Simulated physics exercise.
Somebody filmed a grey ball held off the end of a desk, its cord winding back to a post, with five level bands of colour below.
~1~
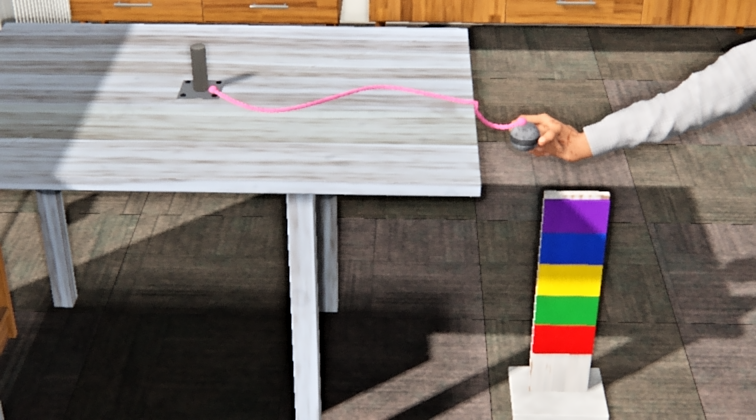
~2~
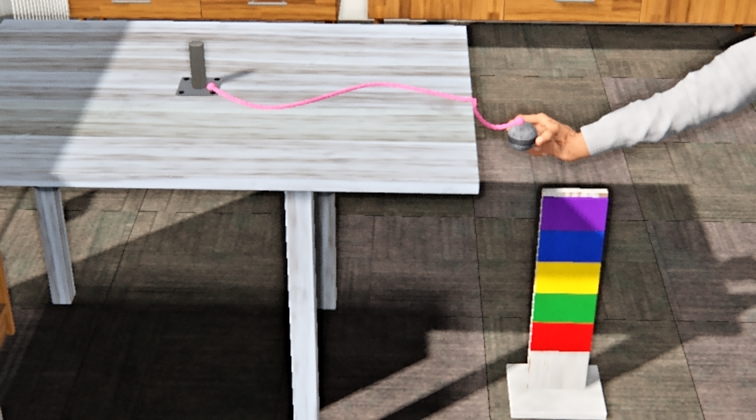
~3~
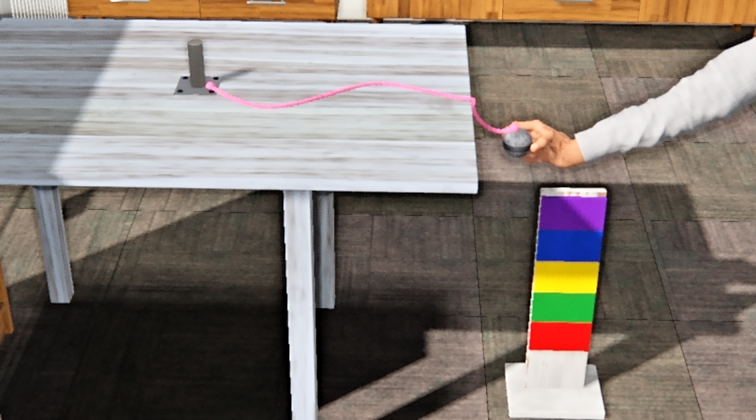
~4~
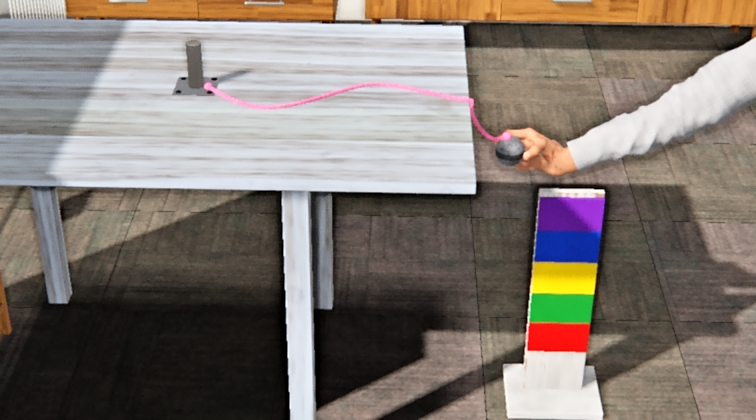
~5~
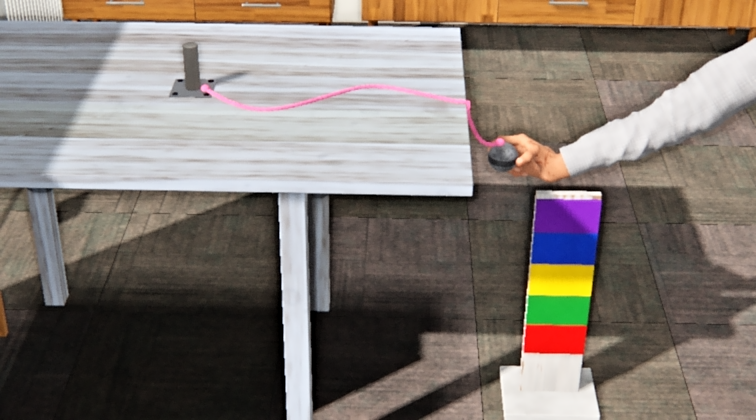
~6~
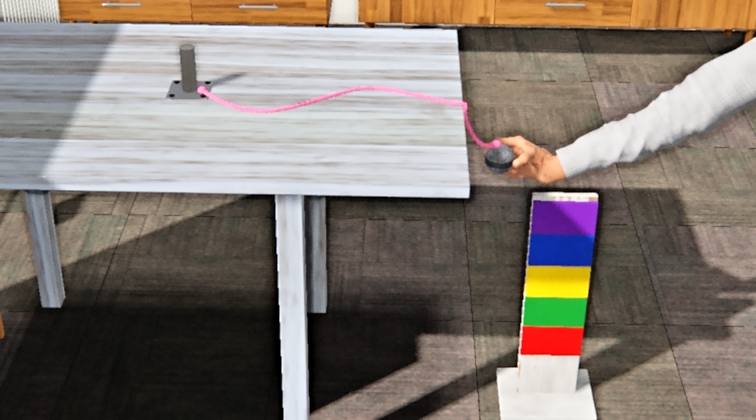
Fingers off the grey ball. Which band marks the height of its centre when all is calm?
Its middle rests at the purple band.
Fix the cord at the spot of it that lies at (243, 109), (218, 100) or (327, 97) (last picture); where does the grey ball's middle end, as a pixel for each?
About (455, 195), (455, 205) and (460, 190).
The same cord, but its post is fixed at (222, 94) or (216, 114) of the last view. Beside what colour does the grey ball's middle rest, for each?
It would be blue; blue.
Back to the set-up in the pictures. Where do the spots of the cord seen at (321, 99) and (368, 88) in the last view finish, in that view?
The first at (347, 98), the second at (400, 101).
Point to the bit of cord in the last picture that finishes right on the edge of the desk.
It lies at about (429, 98).
A little later, ball near (494, 212); level with purple.
Next, ball near (450, 209); level with purple.
Later still, ball near (474, 213); level with purple.
When it is over, ball near (457, 212); level with purple. The purple one.
